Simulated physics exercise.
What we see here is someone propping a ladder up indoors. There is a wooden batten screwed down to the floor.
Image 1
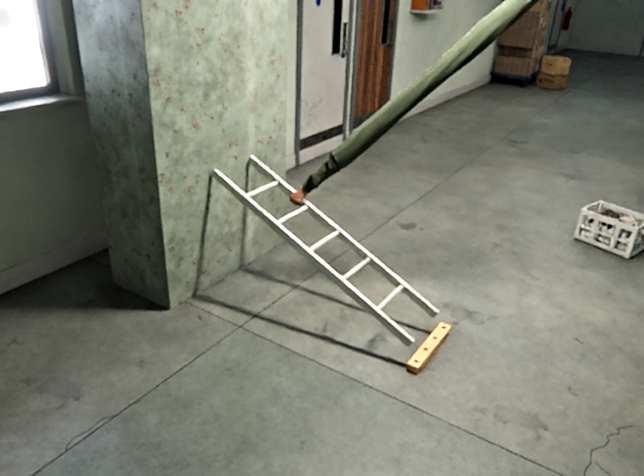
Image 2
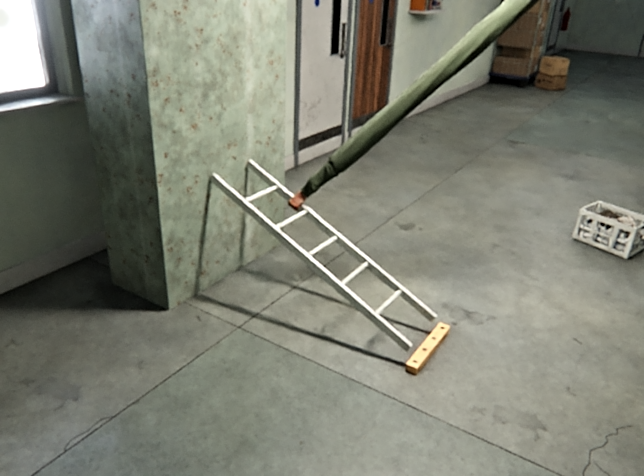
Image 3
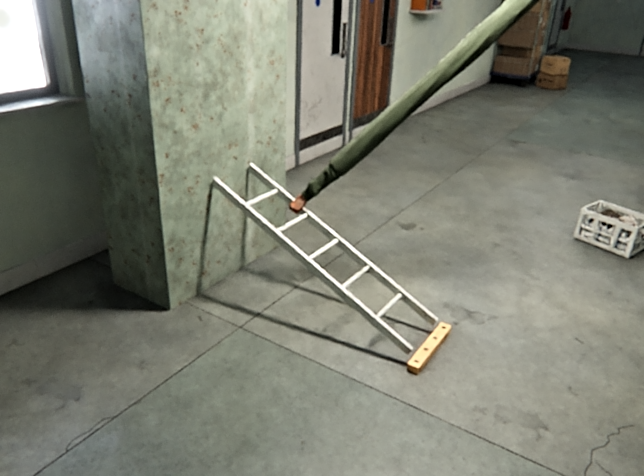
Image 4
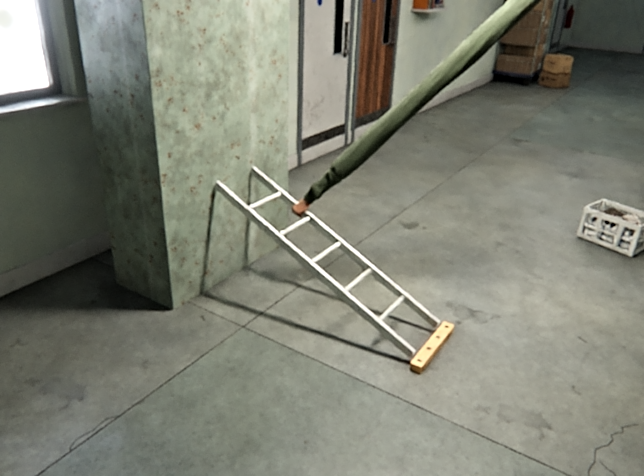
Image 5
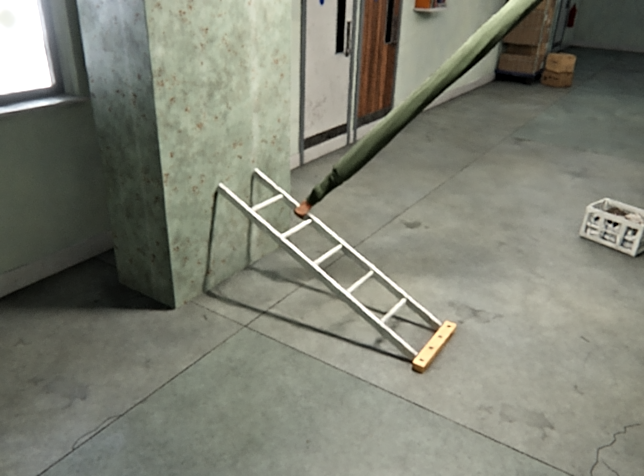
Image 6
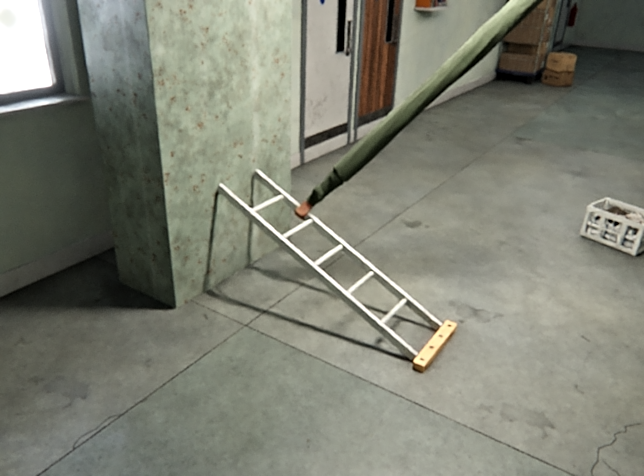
The clip opens on a white ladder leaning at a low slant against a speckled green pillar, its feet at a wooden batten on the floor, while a dark green sleeved arm reaches in from the upper right to hold it. The ladder shifts only very slightly, then rests still, the hand remaining on it.
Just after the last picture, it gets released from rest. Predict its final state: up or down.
It's going to be just fine, I think.
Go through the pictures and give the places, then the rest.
Still on the way; white ladder (323, 242); batten (430, 347), in the first frame.
Still on the way; white ladder (321, 247); batten (429, 347), in the second frame.
Still on the way; white ladder (322, 250); batten (430, 347), in the third frame.
Still on the way; white ladder (325, 253); batten (433, 346), in the fourth frame.
Still on the way; white ladder (327, 256); batten (435, 346), in the fifth frame.
In place, still held; white ladder (327, 256); batten (436, 345), in the sixth frame.
Then, 0.10 s on from there, white ladder moving near (328, 257).
Then, 0.56 s on from there, white ladder at rest near (328, 257).
In the end, the white ladder holds its place, near (328, 257).
